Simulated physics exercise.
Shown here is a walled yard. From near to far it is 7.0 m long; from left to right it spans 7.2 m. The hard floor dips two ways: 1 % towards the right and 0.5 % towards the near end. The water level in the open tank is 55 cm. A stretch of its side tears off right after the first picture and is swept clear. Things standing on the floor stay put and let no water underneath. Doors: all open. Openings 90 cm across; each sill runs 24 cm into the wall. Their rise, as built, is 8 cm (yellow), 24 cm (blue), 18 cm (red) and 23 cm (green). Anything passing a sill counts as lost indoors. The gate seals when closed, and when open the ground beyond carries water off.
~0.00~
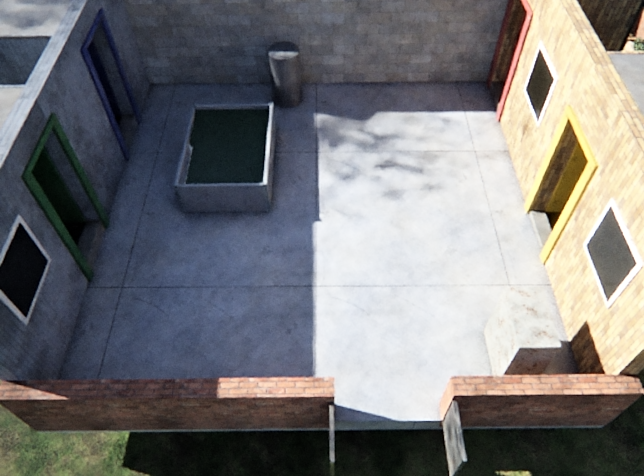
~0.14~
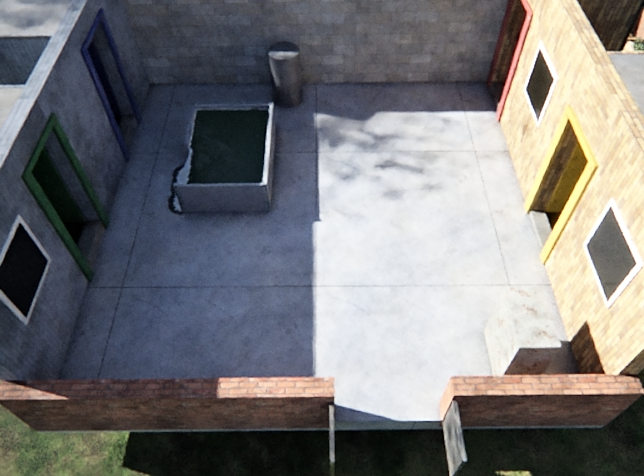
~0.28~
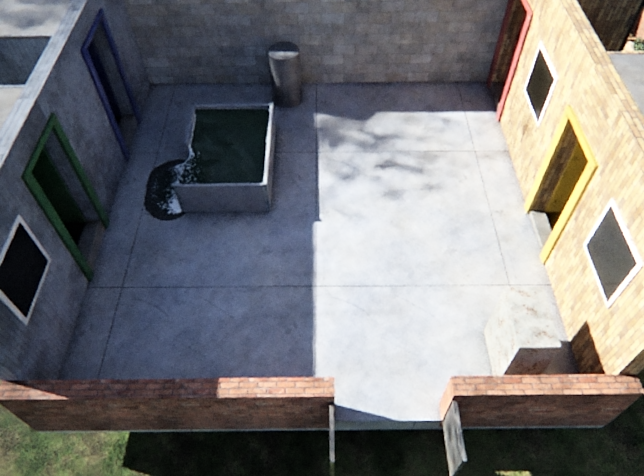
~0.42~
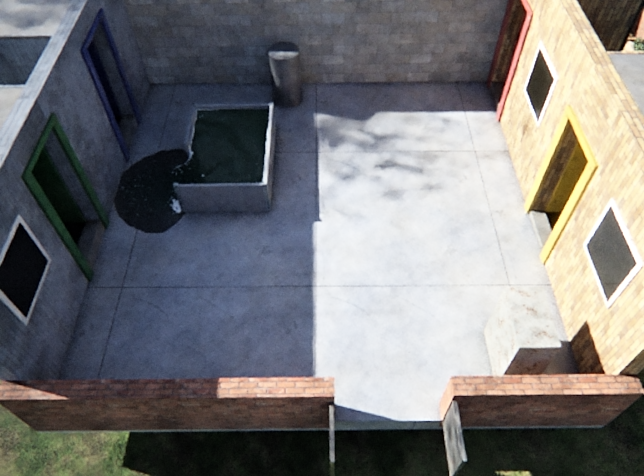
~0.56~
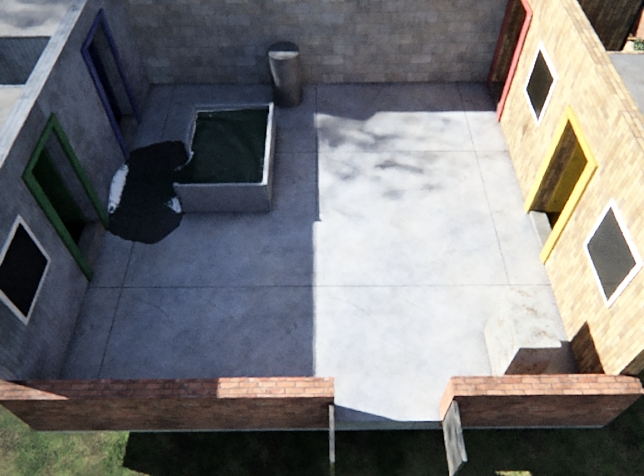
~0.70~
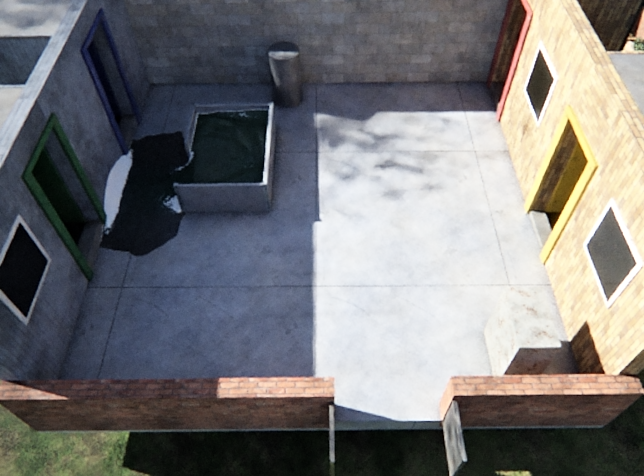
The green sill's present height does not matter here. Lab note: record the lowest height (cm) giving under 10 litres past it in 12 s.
Lowest height: 15 cm.
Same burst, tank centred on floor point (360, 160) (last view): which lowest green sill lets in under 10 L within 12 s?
That setup calls for roughly 12.0 cm.
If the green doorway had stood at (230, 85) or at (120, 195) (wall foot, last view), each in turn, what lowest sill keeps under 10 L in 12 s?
Roughly 7.0 cm, then roughly 31 cm.
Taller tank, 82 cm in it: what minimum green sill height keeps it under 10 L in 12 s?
About 24 centimetres.
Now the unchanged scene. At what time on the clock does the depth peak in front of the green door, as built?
Peak: Close to 1.6 s.
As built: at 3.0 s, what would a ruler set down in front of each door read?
In cm: Yellow 0, blue 10, red 0, green 13.
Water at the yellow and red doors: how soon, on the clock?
It gets to yellow after 7.0 s and to red after 6.5 s.
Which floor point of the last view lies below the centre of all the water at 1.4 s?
(196, 178).
After 1.4 s water covers 10 % of the floor, deepest (36 cm) near (117, 195); 20 cm at the green door, 0 litres in over its 23 cm sill.
After 3.0 s water covers 25 % of the floor, deepest (22 cm) near (127, 195); 13 cm at the green door, 0 litres in over its 23 cm sill.
After 12.0 s water covers 80 % of the floor, deepest (8 cm) near (533, 259); 2 cm at the green door, 0 litres in over its 23 cm sill.
At the green door as built, the water arrived by 0.8 s and peaked near 20 cm at 1.6 s.
With a sill of 12.5 cm, 19 litres would have come in within the 12 s; with 17 cm, 5 litres. So under 10 litres takes about 15 cm.
